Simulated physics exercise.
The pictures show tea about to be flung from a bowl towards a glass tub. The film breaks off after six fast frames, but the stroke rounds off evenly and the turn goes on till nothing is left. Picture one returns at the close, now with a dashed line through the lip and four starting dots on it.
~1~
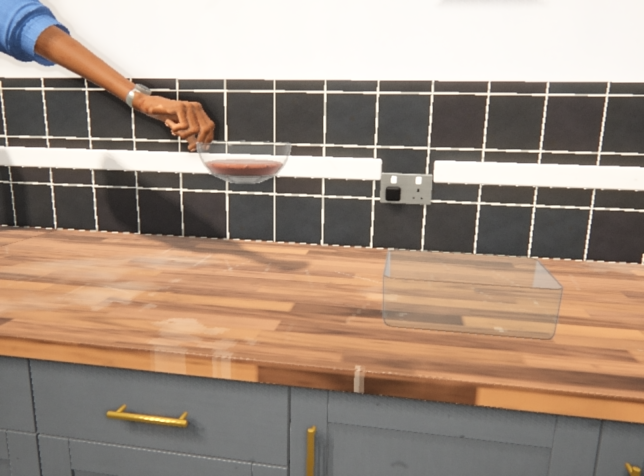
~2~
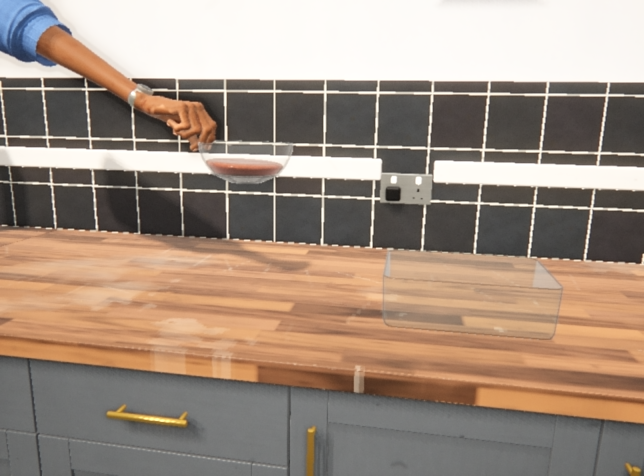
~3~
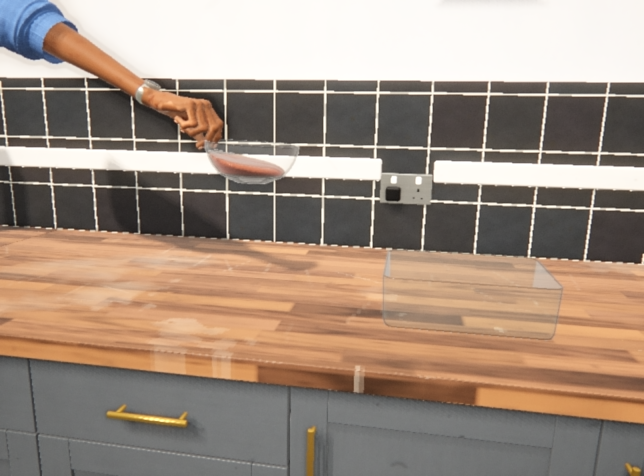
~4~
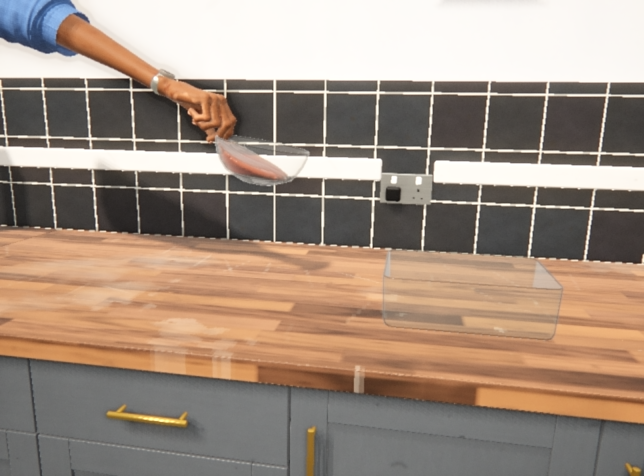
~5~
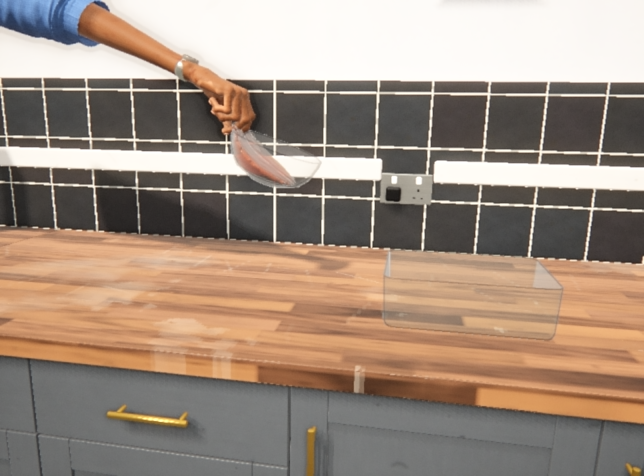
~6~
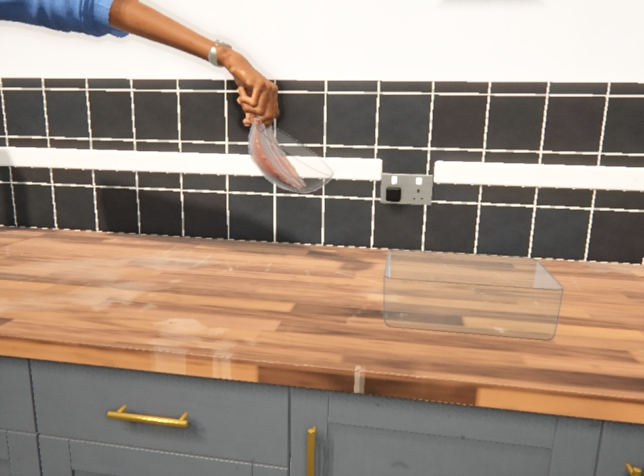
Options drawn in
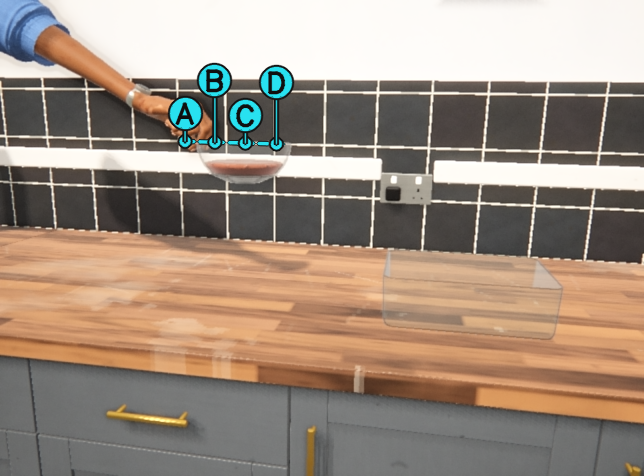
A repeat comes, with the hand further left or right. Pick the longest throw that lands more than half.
Go for C.
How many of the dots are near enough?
Two.
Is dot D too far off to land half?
No.
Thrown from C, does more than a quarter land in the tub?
Yes.
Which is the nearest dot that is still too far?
That is dot B.
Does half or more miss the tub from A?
Yes, it does.
On the marked copy, A at (185, 141); B at (214, 142); C at (245, 143); D at (276, 144).
With A, about 5 % lands in the tub, 91 % falls short and 5 % goes beside or beyond.
With B, about 34 % lands in the tub, 58 % falls short and 8 % goes beside or beyond.
With C, about 66 % lands in the tub, 19 % falls short and 16 % goes beside or beyond.
With D, about 78 % lands in the tub, 8 % falls short and 13 % goes beside or beyond.
